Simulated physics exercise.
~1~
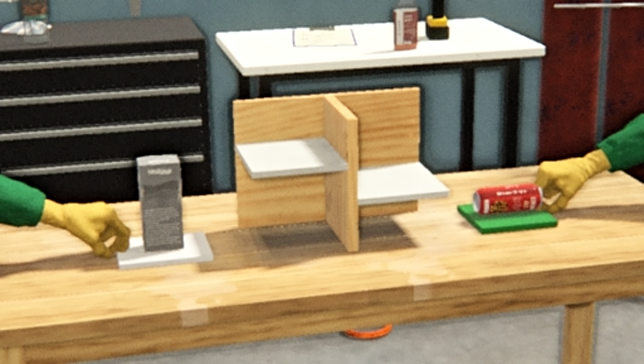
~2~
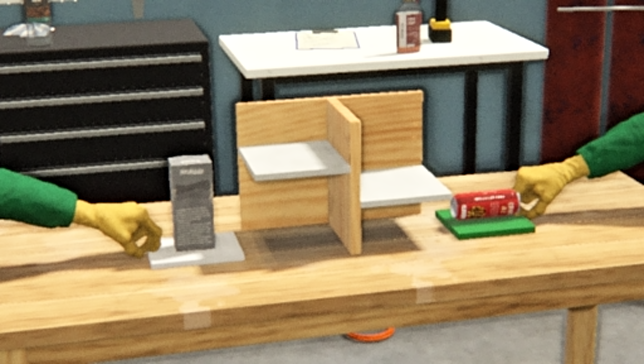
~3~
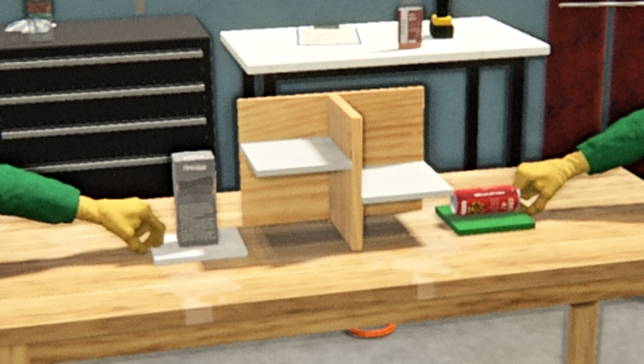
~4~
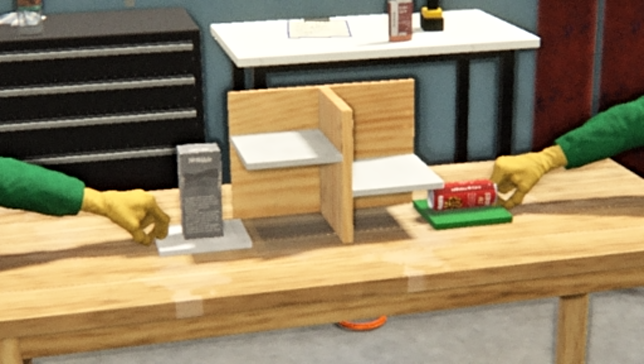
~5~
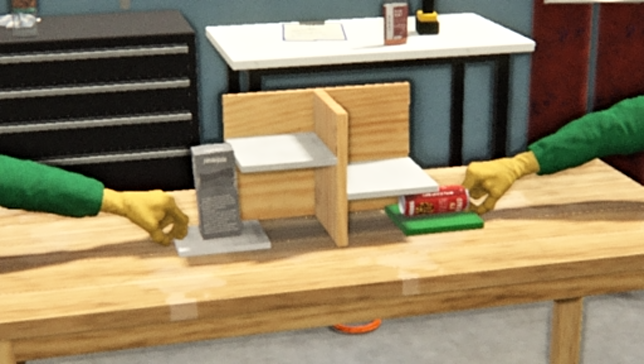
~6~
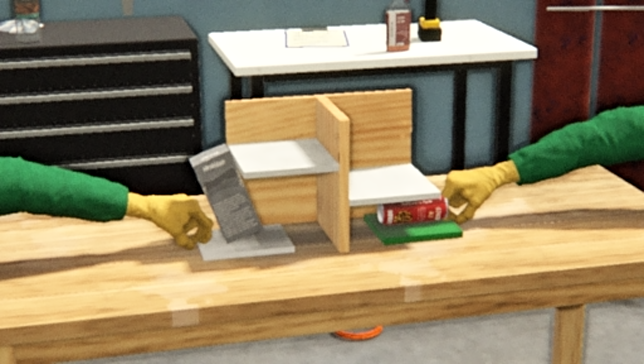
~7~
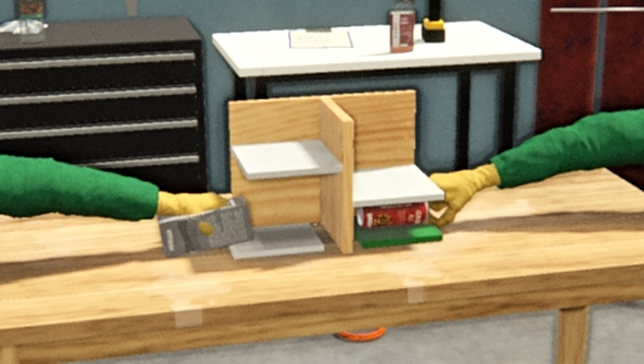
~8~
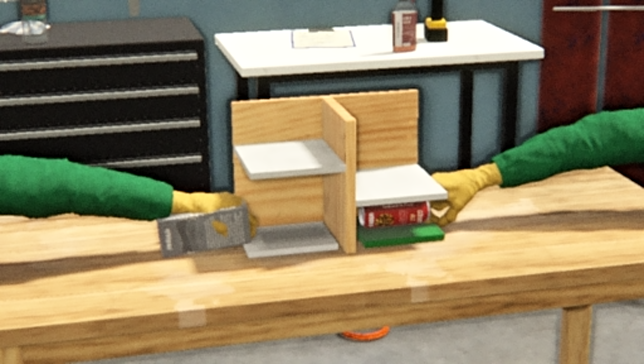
Two yellow-gloved hands in green sleeves push loaded trays across a wooden workbench toward a wooden stand with white shelves, seen from the front and slightly above in a workshop with a dark drawer cabinet and a white table behind. On the left, an upright grey carton rides a white tray; on the right, a red can lies on a green tray. Both trays slide inward until the carton meets the higher left shelf and tilts back. The can passes beneath the lower right shelf untouched. The carton topples onto its side by the left hand, while its emptied tray slides under the shelf.
